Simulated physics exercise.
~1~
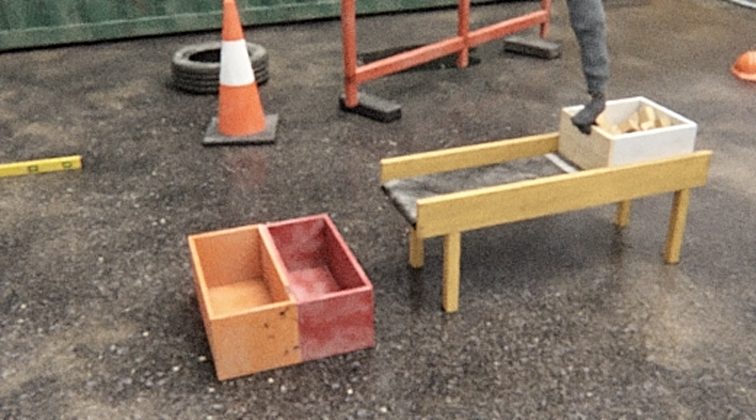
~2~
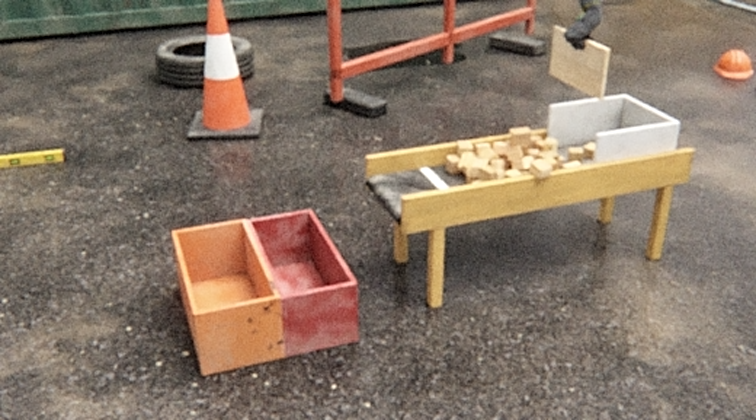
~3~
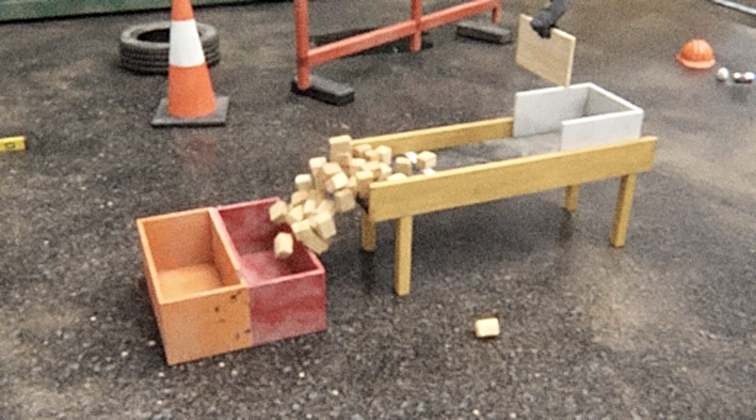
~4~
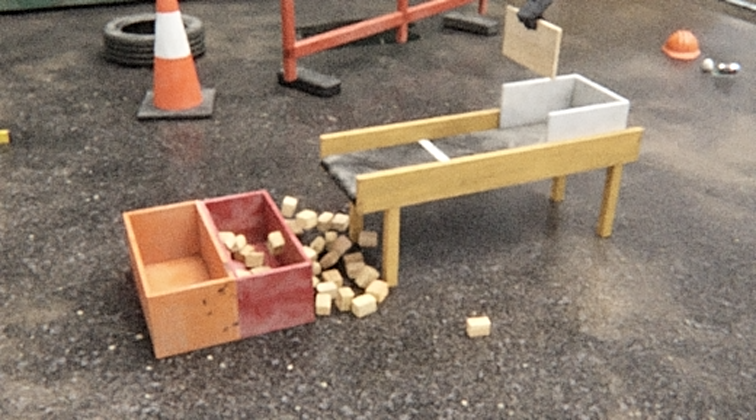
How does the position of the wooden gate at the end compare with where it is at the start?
At the start the gate stands at the open left end of the white pen, closing it off. At the end it is held up in the air, clear of the pen, which is left open and empty.
